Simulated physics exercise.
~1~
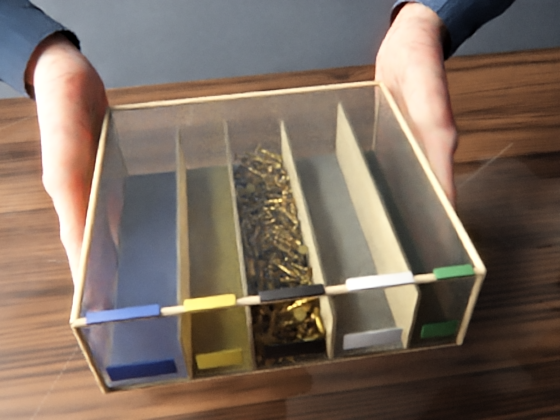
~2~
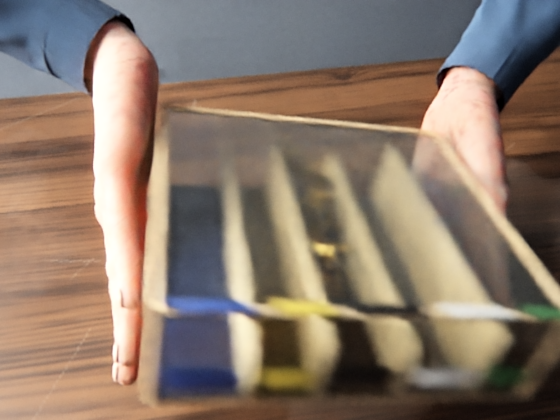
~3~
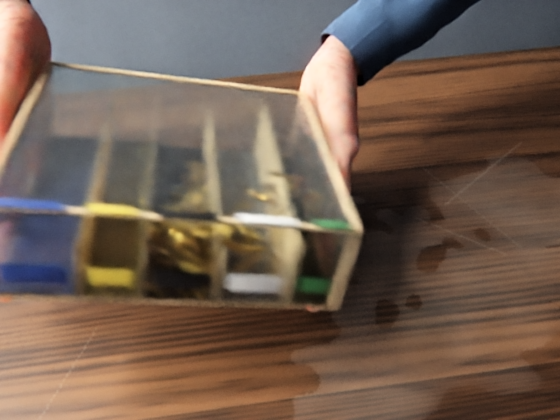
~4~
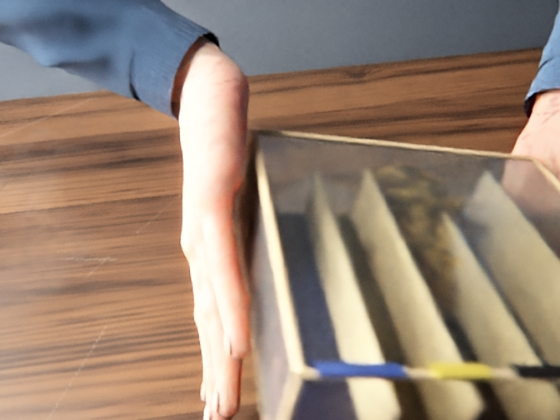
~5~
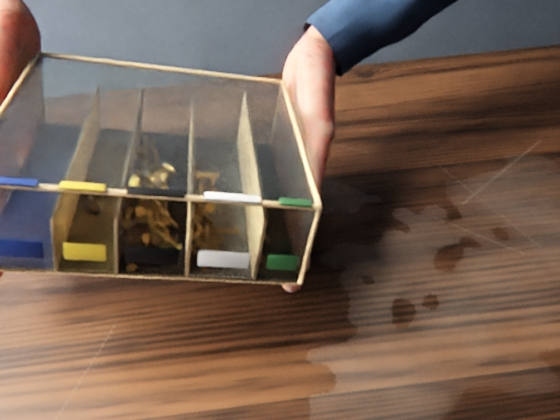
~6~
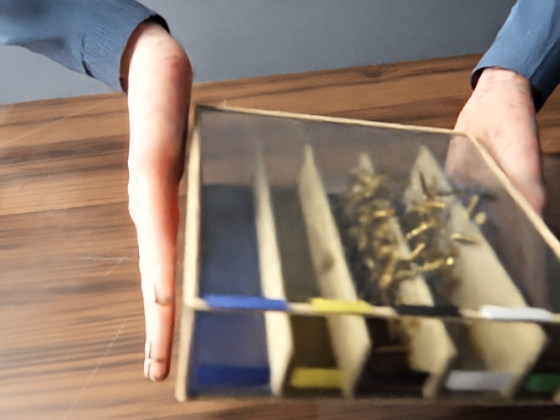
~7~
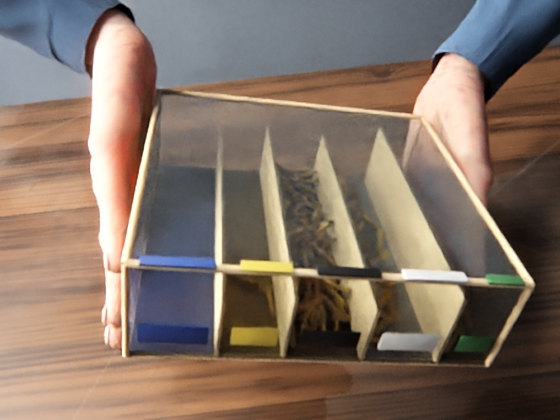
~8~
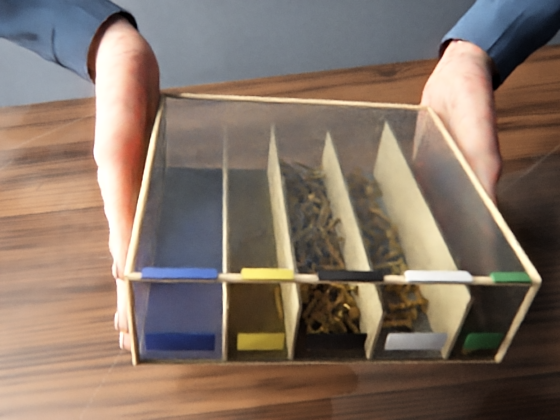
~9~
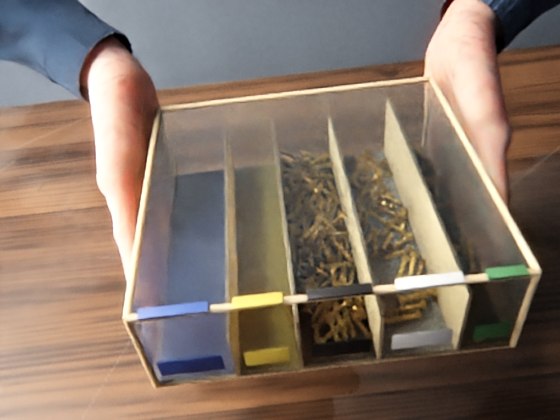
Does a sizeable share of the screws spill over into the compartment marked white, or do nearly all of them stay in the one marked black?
A sizeable share spills over into the compartment marked white. The larger part still stays in the one marked black, and no other compartment ends up with a sizeable share.
